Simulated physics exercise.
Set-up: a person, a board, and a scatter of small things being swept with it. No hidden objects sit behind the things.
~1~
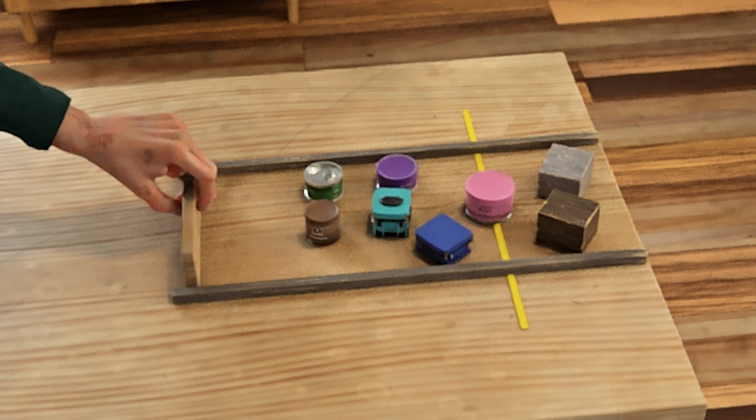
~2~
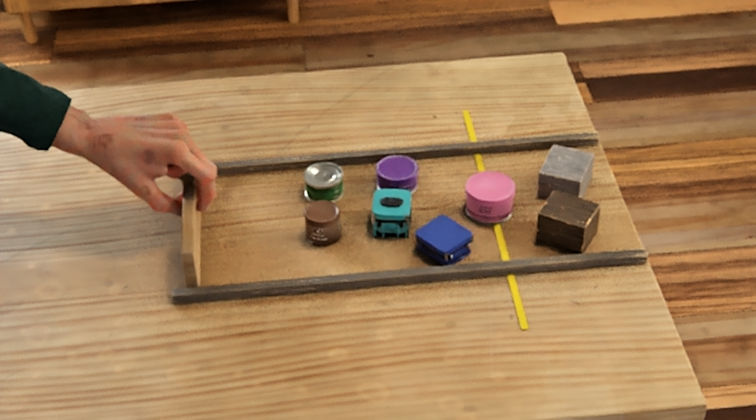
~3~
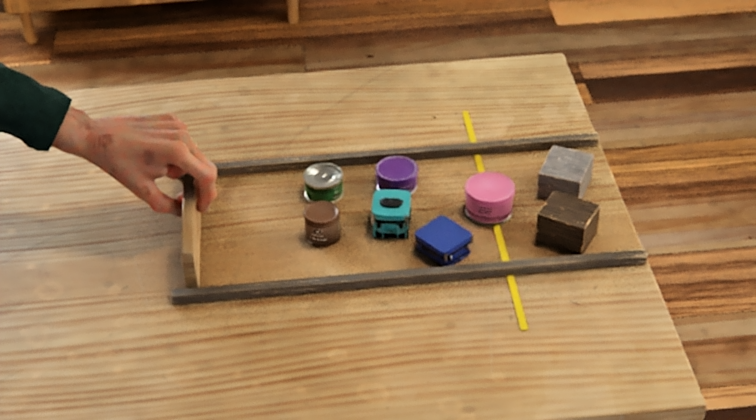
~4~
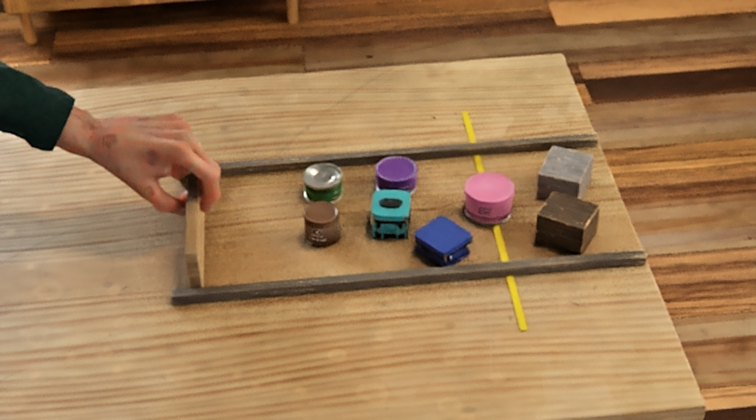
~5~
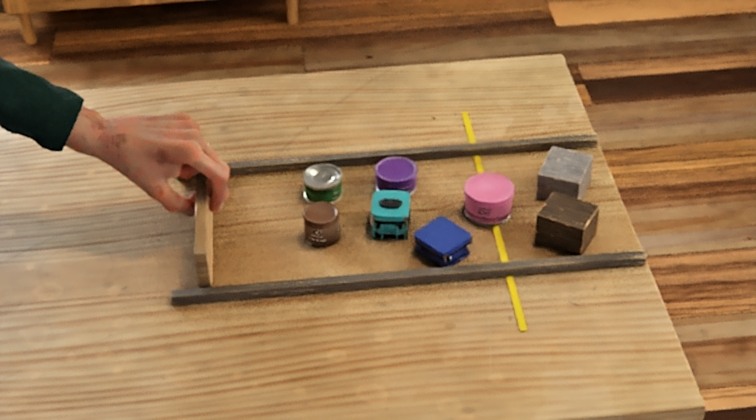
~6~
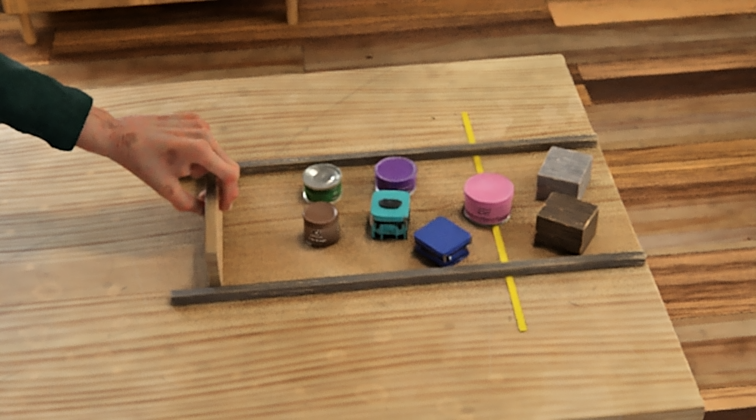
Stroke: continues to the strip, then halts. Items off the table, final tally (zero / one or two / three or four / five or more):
From what I see, the table loses nothing at all.
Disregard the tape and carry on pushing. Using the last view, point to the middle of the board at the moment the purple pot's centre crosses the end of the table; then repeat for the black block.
About (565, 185), and about (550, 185) for the other.
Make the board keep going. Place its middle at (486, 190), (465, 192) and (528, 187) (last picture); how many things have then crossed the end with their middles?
The numbers past the end are 0, 0 and 1.
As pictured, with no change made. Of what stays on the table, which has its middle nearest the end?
That's the grey block.
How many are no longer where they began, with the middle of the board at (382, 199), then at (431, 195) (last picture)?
It comes to 4 for the first spot, 7 for the other.
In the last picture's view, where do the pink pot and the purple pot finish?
Listed in order, first is (568, 181) and the other is (538, 162).
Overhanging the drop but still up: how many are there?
Count of overhanging things: 1.
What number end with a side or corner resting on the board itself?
So the total is 3.
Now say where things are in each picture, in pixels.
The first frame shows grey block (566, 174); black block (568, 222); pink pot (490, 197); board (192, 213); tape (492, 208).
The second frame shows black block (568, 222); turquoise case (392, 214).
The third frame shows pink pot (489, 199); blue case (443, 243).
The fourth frame shows grey block (565, 176); purple pot (396, 178).
The fifth frame shows black block (567, 224); green pot (323, 185).
The sixth frame shows grey block (564, 177); black block (567, 224); pink pot (488, 200); board (214, 213); tape (491, 210).
A little later, none off yet; grey block at rest near (564, 177); black block at rest near (567, 224); pink pot at rest near (488, 200).
Next, none off yet; grey block at rest near (564, 177); black block at rest near (567, 224); pink pot shifted a little near (501, 197).
When it is over, the number that fall off is zero.
